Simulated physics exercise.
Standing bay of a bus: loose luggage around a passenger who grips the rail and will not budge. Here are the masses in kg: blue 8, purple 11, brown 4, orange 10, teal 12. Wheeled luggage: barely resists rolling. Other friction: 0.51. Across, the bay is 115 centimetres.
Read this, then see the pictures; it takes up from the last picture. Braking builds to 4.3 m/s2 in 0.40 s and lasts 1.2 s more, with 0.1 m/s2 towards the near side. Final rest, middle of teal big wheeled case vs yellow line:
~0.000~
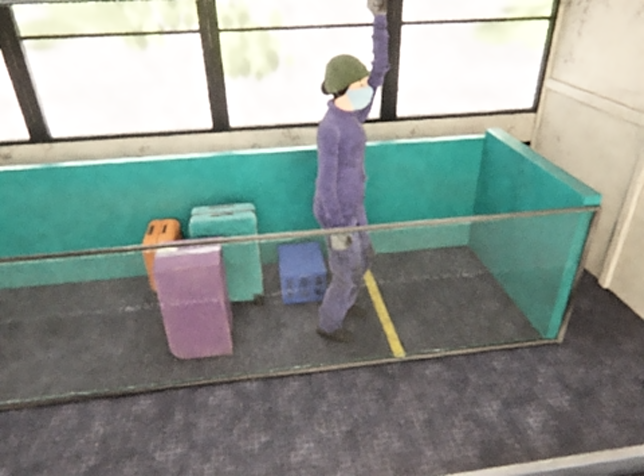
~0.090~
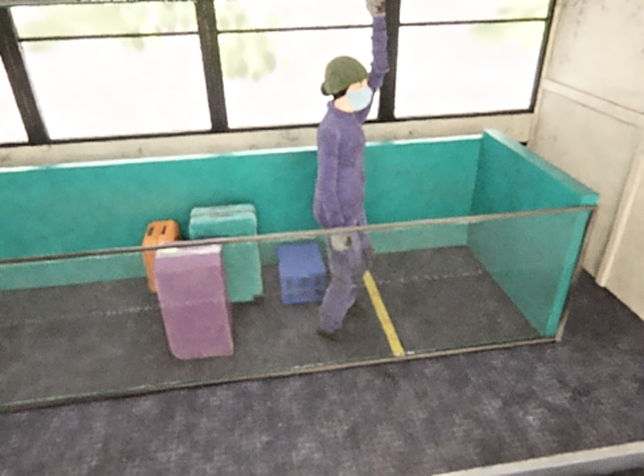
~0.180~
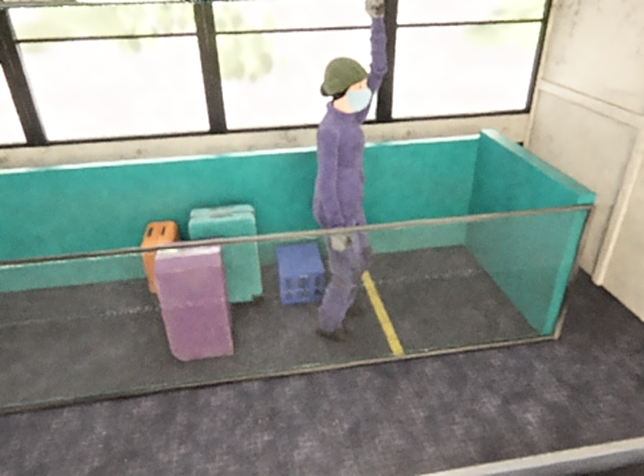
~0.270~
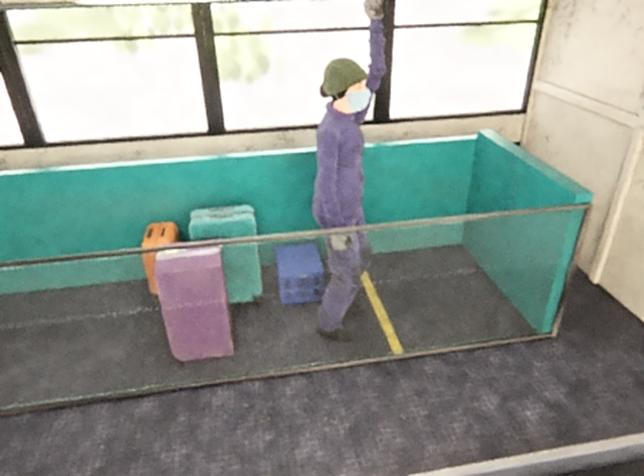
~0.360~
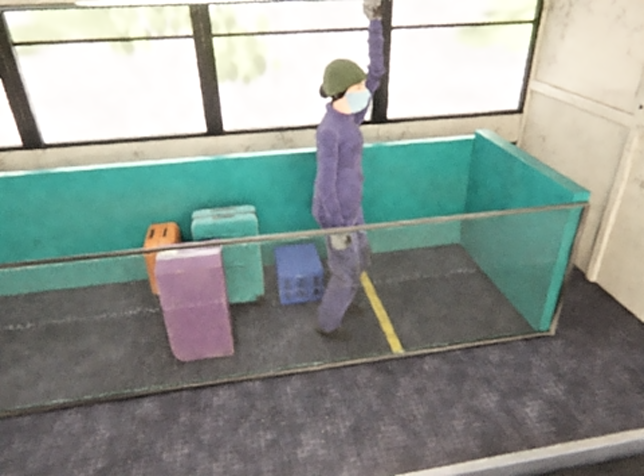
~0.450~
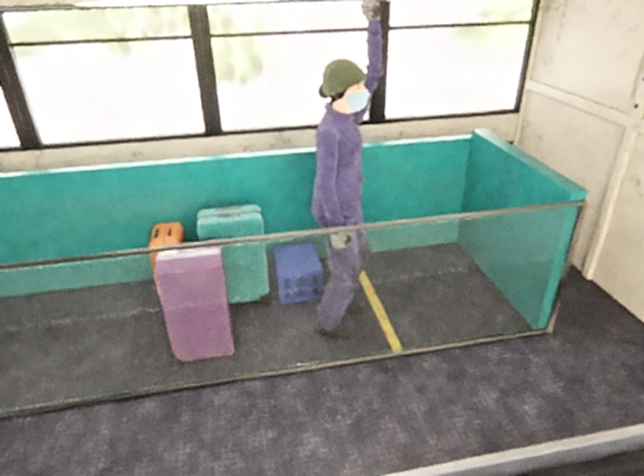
I expect it to travel beyond the line.
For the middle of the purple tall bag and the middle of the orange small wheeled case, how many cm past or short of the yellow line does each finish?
The purple tall bag ends 110 cm short, and the orange small wheeled case ends 10 cm past.
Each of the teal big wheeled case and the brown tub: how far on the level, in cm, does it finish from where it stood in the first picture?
Teal big wheeled case about 140, brown tub about 140.
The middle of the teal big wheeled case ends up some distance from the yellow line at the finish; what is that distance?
Close to 40 centimetres past it.
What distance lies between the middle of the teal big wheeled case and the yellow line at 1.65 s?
It is around 40 cm beyond the mark.
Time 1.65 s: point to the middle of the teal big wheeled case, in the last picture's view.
Position at that time, last view: Approx. (415, 230).
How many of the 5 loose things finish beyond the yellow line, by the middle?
The total is 4.
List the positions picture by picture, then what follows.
The first picture shows teal big wheeled case (229, 258).
The second picture shows teal big wheeled case (228, 259).
The third picture shows teal big wheeled case (228, 259).
The fourth picture shows teal big wheeled case (228, 260).
The fifth picture shows teal big wheeled case (230, 260).
The sixth picture shows teal big wheeled case (235, 259).
After 0.75 s the teal big wheeled case is 70 cm short of the yellow line, tilted 0°, near (267, 257) in the last picture's view; the brown tub 91 cm short of the yellow line, tilted 0°.
After 1.15 s the teal big wheeled case is 16 cm short of the yellow line, tilted 0°, near (346, 247) in the last picture's view.
After 1.65 s the teal big wheeled case is 39 cm past the yellow line, tilted 0°, near (415, 230) in the last picture's view; the brown tub 36 cm past the yellow line, tilted 0°.
When all is still (2.3 s), blue crate crosses the yellow line; purple tall bag stops short of the yellow line; brown tub crosses the yellow line; orange small wheeled case crosses the yellow line; teal big wheeled case crosses the yellow line.
